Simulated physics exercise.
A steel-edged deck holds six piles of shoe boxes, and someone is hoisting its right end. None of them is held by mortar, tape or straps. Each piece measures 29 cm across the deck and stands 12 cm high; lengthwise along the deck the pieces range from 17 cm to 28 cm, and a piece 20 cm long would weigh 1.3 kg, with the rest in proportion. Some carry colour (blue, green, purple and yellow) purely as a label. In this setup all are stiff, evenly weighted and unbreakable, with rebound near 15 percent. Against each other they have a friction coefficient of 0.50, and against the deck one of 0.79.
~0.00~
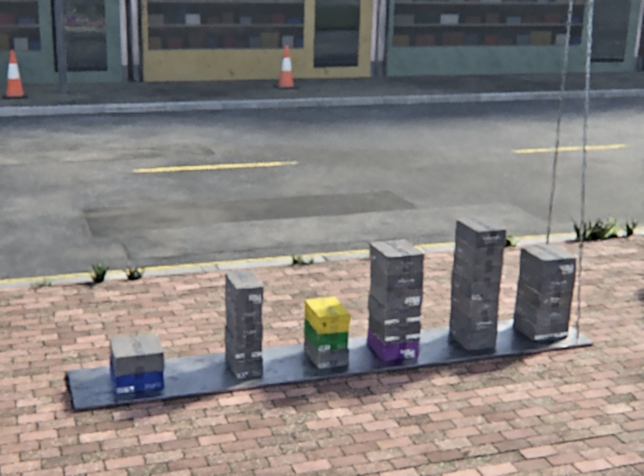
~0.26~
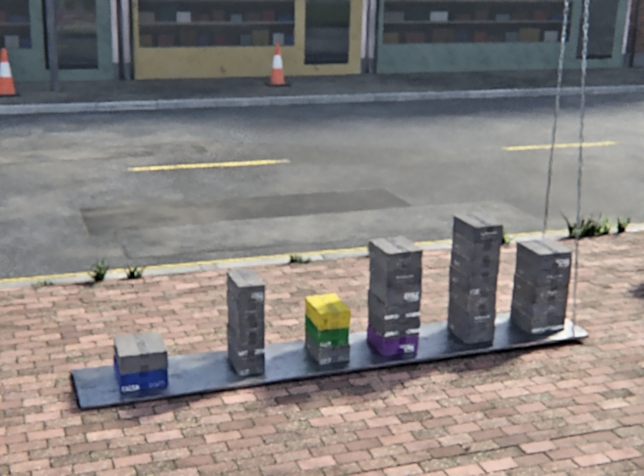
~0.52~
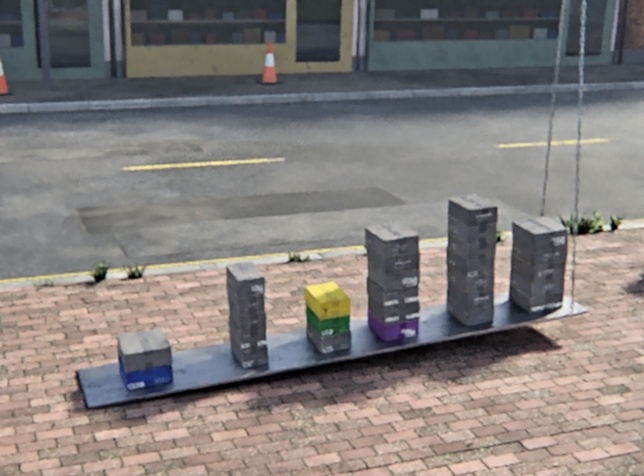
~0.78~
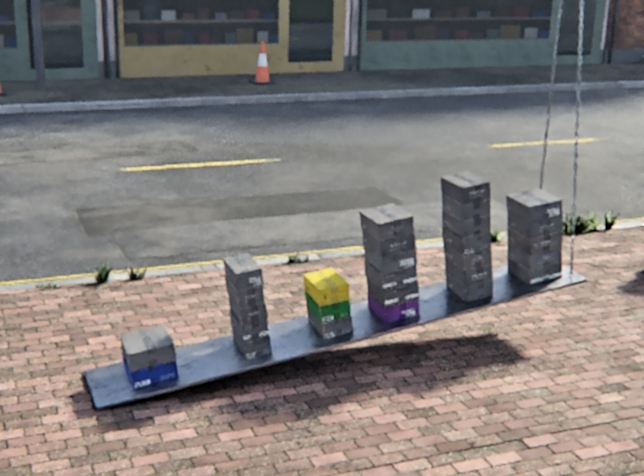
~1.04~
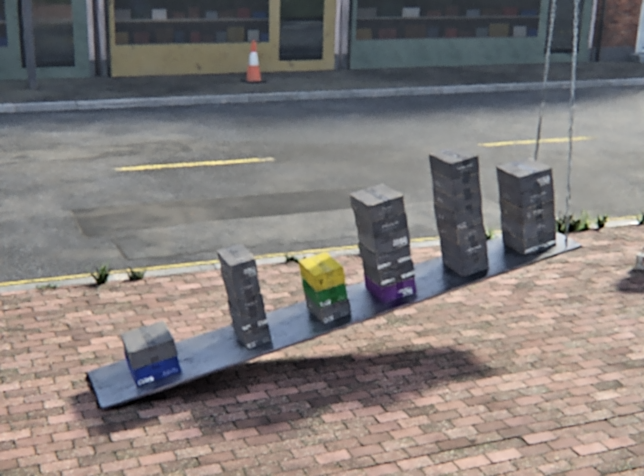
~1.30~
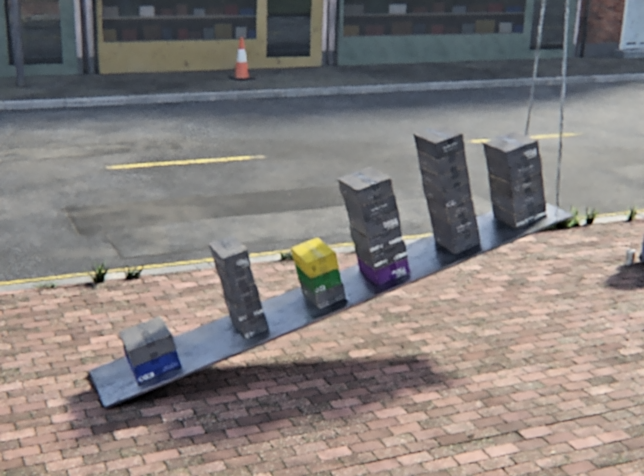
The footage shows six stacks of mostly grey boxes, some with blue, yellow, green or purple ones, standing on a long dark board on brick paving as its right end rises steadily, the stacks leaning with it and keeping their places.
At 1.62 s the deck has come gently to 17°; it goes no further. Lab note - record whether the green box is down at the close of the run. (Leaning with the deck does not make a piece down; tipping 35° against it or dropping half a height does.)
Result: Down.
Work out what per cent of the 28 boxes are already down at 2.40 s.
60 per cent.
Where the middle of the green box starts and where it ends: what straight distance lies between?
I'd put it at near 62 cm.
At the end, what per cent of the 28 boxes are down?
Share: Approx. 70 %.
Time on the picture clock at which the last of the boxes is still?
It all settles by about 3.5 s.
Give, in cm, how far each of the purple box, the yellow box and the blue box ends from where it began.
The purple one ends around 60 cm from its start, the yellow one around 70 cm and the blue one around 20 cm.
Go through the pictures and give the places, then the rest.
In the first picture (we follow the side turned to the camera; the camera moves round a little; leans and shifts are taken against what carries them), middle of the deck's edge (358, 374) slope 0°; green box (333, 342); blue box (140, 382); yellow box (327, 307); no piece has moved.
Middle of the deck's edge (359, 369) slope 1°; green box (335, 337), in the second picture.
Middle of the deck's edge (361, 356) slope 3°; green box (335, 326), in the third picture.
Middle of the deck's edge (363, 339) slope 7°; green box (336, 312), in the fourth picture.
Middle of the deck's edge (362, 321) slope 11°; green box (333, 295), in the fifth picture.
Middle of the deck's edge (357, 304) slope 15°; green box (327, 281); yellow box (313, 250); blue box (157, 367); no piece has moved, in the sixth picture.
Around 1.88 s, slope 17°; none of the 28 boxes down, 17 disturbed; green box unmoved.
Around 2.40 s, slope 17°; 17 of the 28 boxes down; green box tipped 28°; yellow box tipped 27°, 7 cm lower.
Finally (3.5 s), slope 17°; 20 of the 28 boxes down; green box on its side; yellow box on its side; blue box displaced 14 cm. Seen by the last camera, middles, green box near (250, 304), yellow box near (232, 313).
